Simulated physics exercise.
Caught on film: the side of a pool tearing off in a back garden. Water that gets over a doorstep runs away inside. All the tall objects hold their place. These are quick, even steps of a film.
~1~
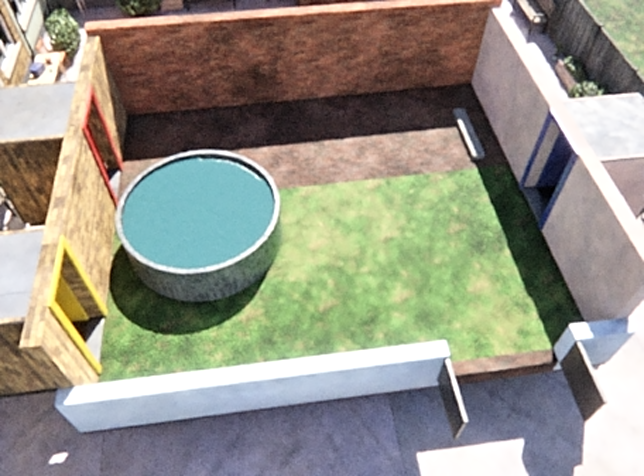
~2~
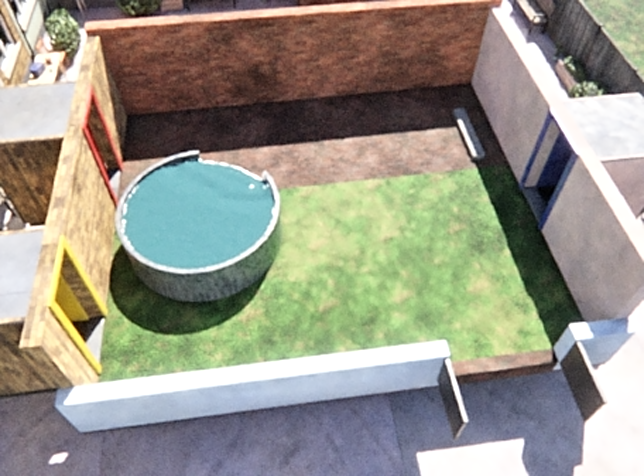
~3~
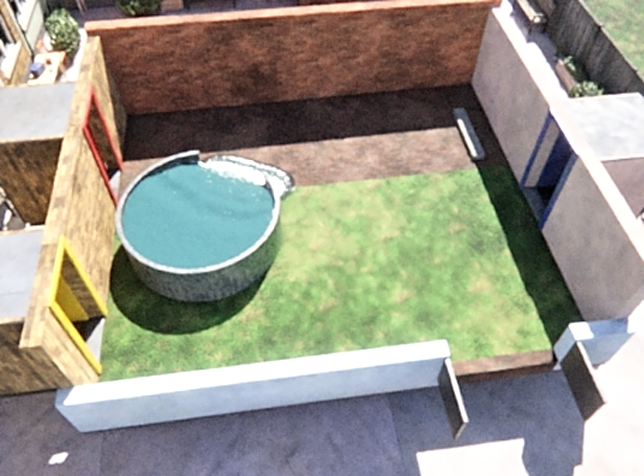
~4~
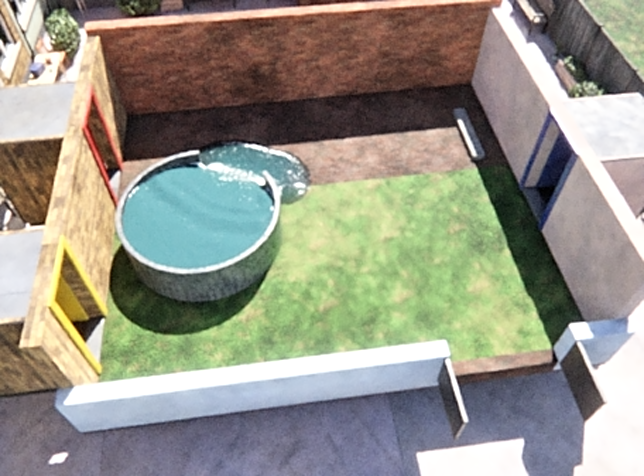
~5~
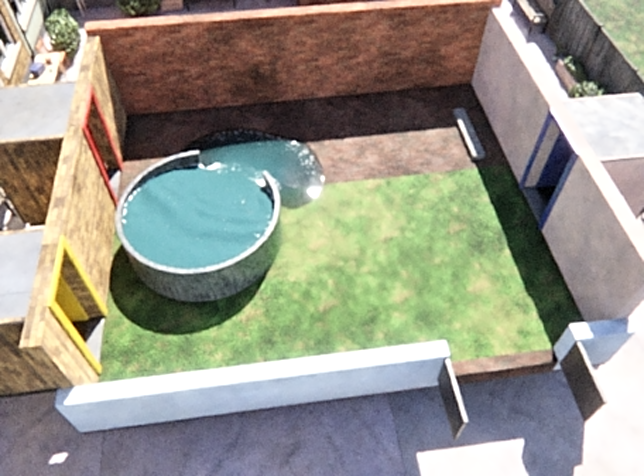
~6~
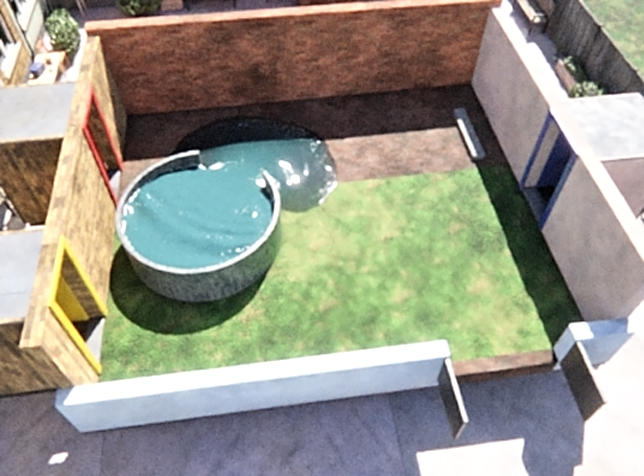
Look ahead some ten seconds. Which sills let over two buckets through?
One by one: The blue door stays under that; the yellow door stays under that; the red door takes more than that.
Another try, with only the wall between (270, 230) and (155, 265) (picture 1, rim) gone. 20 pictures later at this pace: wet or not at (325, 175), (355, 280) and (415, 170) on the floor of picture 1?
In turn: Free of water, wet, not flooded.
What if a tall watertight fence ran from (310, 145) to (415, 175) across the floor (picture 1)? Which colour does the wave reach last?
That is the one in yellow.
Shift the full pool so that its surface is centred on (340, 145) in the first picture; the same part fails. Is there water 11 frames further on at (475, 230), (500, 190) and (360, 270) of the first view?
One after the other: Not flooded, flooded, dry.
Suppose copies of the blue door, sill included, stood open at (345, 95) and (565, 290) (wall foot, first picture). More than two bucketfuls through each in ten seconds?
One after the other: Is over, takes less.
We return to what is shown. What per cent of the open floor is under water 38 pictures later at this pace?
Near 75 in a hundred.
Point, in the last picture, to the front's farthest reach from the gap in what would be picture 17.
At about (468, 84).
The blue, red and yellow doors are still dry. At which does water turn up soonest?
First comes the red one.
A moment on, water covers 25 % of the floor; the blue door not reached, the yellow door not reached, the red door not reached.
Next, water covers 35 % of the floor; the blue door not reached, the yellow door not reached, the red door not reached.
Then, water covers 50 % of the floor; the blue door not reached, the yellow door not reached, the red door wet at the sill, nothing in.
Later, water covers 75 % of the floor; the blue door wet at the sill, nothing in, the yellow door wet at the sill, nothing in, the red door under two buckets in.
In the end, water covers 100 % of the floor; the blue door wet at the sill, nothing in, the yellow door wet at the sill, nothing in, the red door over two buckets in.
